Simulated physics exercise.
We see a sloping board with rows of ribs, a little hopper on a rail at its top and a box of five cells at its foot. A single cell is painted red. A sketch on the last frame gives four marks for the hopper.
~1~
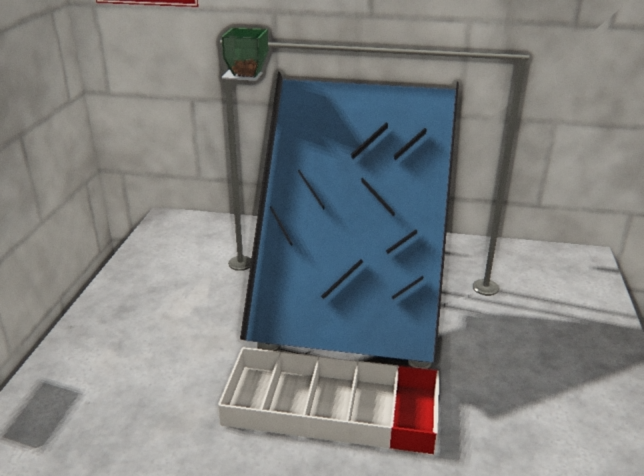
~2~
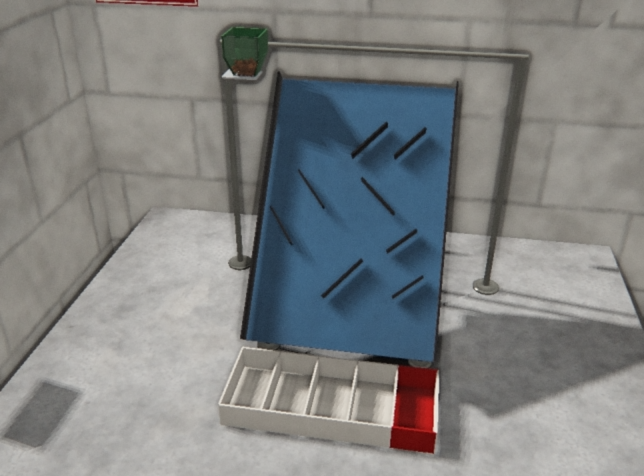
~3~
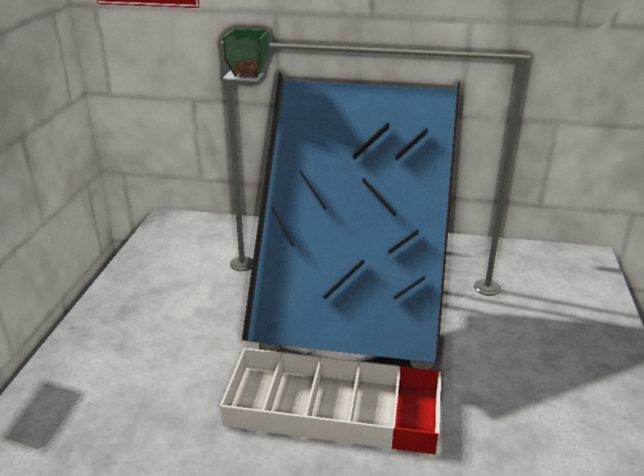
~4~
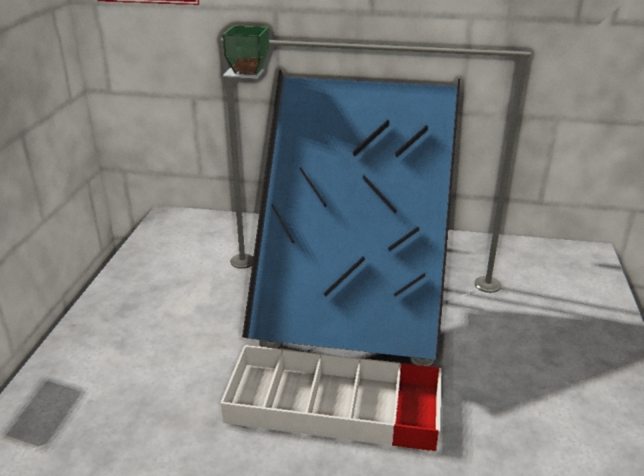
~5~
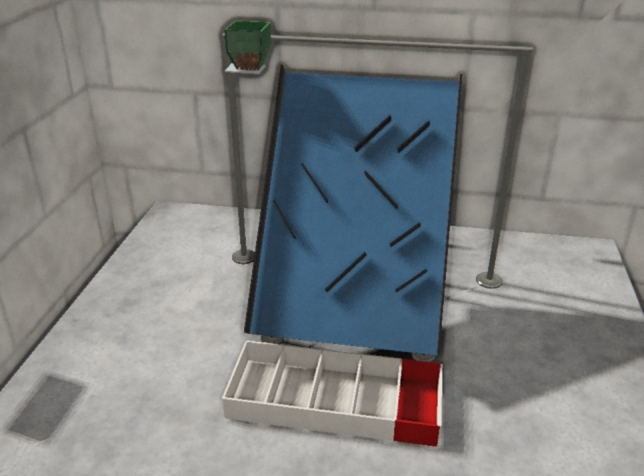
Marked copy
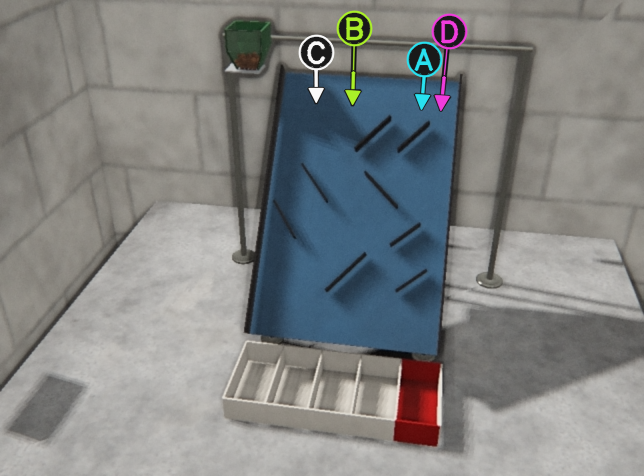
To begin with, a green hopper holding small reddish-brown pieces sits on a rail above the upper left of a sloping blue ribbed board, with a five-celled box below, its rightmost cell red. The view then drifts very slightly, the scene edging upward, while the hopper, board and box stay still.
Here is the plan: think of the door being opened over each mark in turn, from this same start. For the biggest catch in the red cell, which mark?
Go for D.
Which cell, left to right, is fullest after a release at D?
It is the fifth one.
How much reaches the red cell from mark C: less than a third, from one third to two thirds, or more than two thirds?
Less than a third.
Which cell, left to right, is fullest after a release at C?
It is the second one.
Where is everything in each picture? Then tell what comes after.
The first picture shows hopper at (247, 66), cereal balls, door shut.
The second picture shows ribs (351, 154) to (387, 122), (395, 155) to (426, 128), (298, 169) to (323, 206).
The third picture shows ribs (363, 178) to (395, 213), (272, 207) to (292, 243), (388, 251) to (418, 230).
The fourth picture shows ribs (324, 295) to (364, 257), (394, 295) to (425, 274).
The fifth picture shows red cell at (416, 432), number 5 of 5 from the left.
On the marked copy, mark A meets the board at (421, 103); mark B meets the board at (352, 99); mark C meets the board at (316, 97); mark D meets the board at (441, 105).
With A, about a quarter in the red cell, most in other cells, a stray few outside the box.
With B, none in the red cell, nearly all in other cells, a stray few outside the box.
With C, none in the red cell, nearly all in other cells.
With D, about half in the red cell, about half in other cells, a stray few outside the box.
